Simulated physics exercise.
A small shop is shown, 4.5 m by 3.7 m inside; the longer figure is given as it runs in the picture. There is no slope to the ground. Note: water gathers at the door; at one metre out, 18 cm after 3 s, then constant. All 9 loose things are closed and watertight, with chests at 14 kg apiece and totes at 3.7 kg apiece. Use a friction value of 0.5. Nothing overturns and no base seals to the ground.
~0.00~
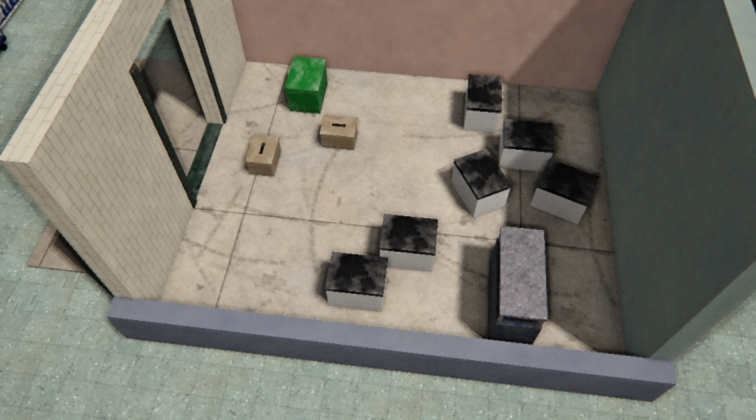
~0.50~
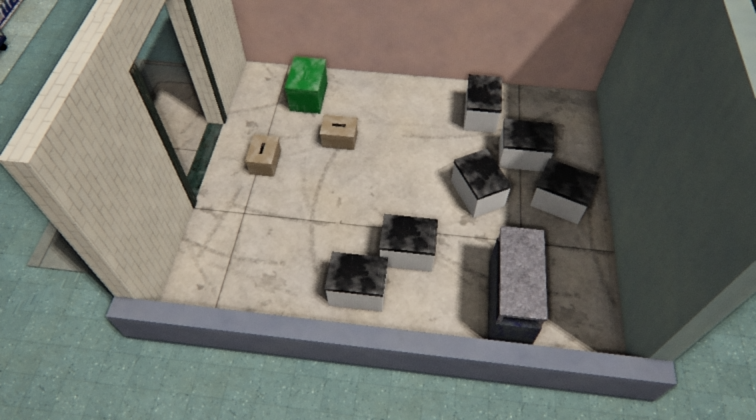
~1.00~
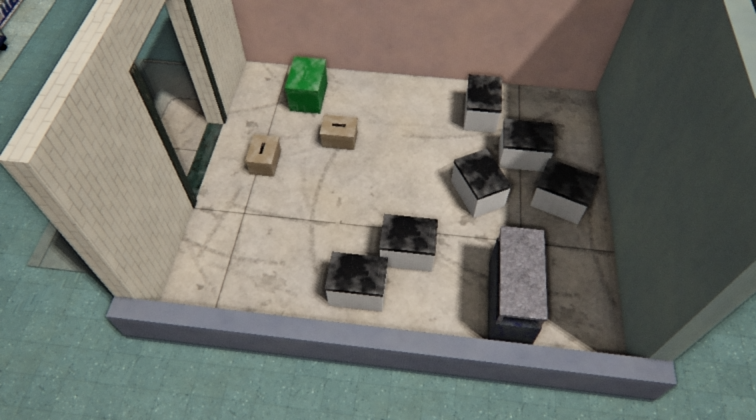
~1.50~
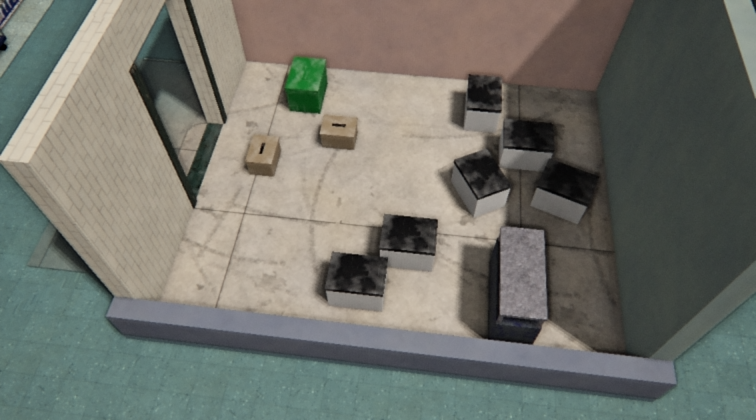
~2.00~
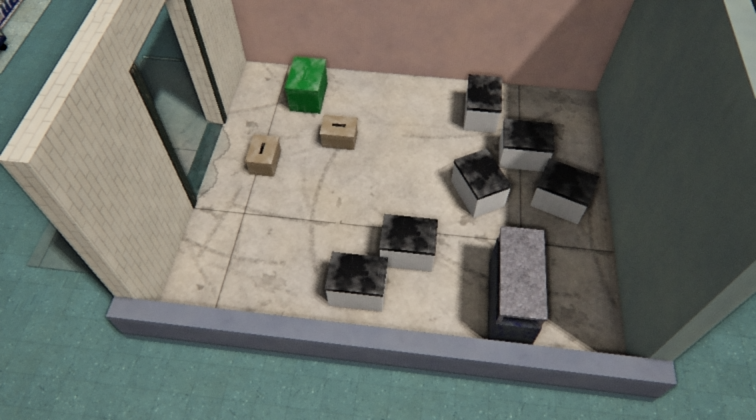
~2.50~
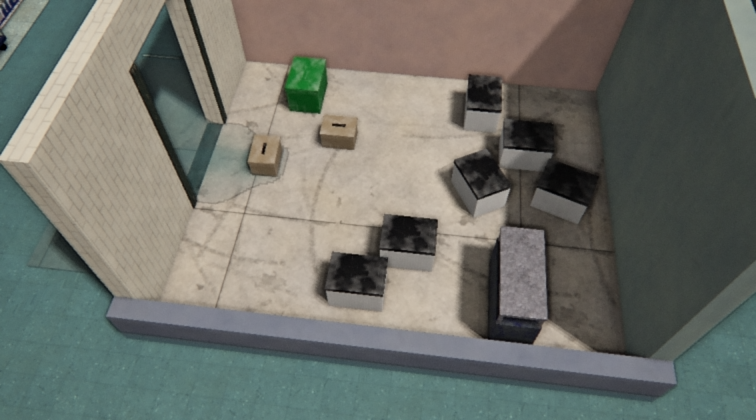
To begin with, a small shop holding a green chest, two small tan boxes and several dark-topped boxes has a dry floor. Water then slips in through the doorway on the left and spreads in a thin, clear patch to the nearer tan box, while the objects inside show no clear movement.
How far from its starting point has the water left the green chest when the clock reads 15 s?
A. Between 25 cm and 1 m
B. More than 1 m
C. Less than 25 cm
The answer is A.
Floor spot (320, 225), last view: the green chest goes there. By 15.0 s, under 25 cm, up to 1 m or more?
Well, it gets shoved far.
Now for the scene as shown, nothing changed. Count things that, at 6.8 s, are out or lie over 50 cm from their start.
Result: 2.
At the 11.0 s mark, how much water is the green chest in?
Depth: About 6 cm.
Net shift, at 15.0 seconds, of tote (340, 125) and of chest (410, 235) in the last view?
They've ended up 140 cm and 150 cm away, in that order.
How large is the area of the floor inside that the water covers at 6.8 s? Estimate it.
Roughly 14 m2.
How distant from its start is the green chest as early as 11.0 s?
I'd put it at around 0 cm.
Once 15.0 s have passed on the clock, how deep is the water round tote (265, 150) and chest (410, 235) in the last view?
First roughly 13 cm, second roughly 13 cm.
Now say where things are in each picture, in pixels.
The green chest at (306, 73) rests on the ground; 0.0 m2 under water; 0 of 9 have shifted, in the first frame.
The green chest at (306, 73), on the bottom; water covers 0.0 m2; 0 of 9 have shifted, in the second frame.
The green chest at (306, 73), on the bottom; water covers 0.0 m2; 0 of 9 have shifted, in the third frame.
The green chest at (306, 73), on the bottom; 0.0 m2 under water; 0 of 9 have shifted, in the fourth frame.
The green chest at (306, 73), on the bottom; 0.1 m2 under water; 0 of 9 have shifted, in the fifth frame.
The green chest at (306, 73) rests on the ground; water covers 0.6 m2; 0 of 9 have shifted, in the sixth frame.
After 3.5 s the green chest is near (306, 73), 0.0 m from its start, aground; 0 afloat.
After 6.8 s the green chest is near (306, 73), 0.0 m from its start, aground; 2 afloat.
After 11.0 s the green chest is near (306, 73), 0.0 m from its start, aground; 8 afloat.
After 15.0 s the green chest is near (261, 70), 0.5 m from its start, afloat; 9 afloat.
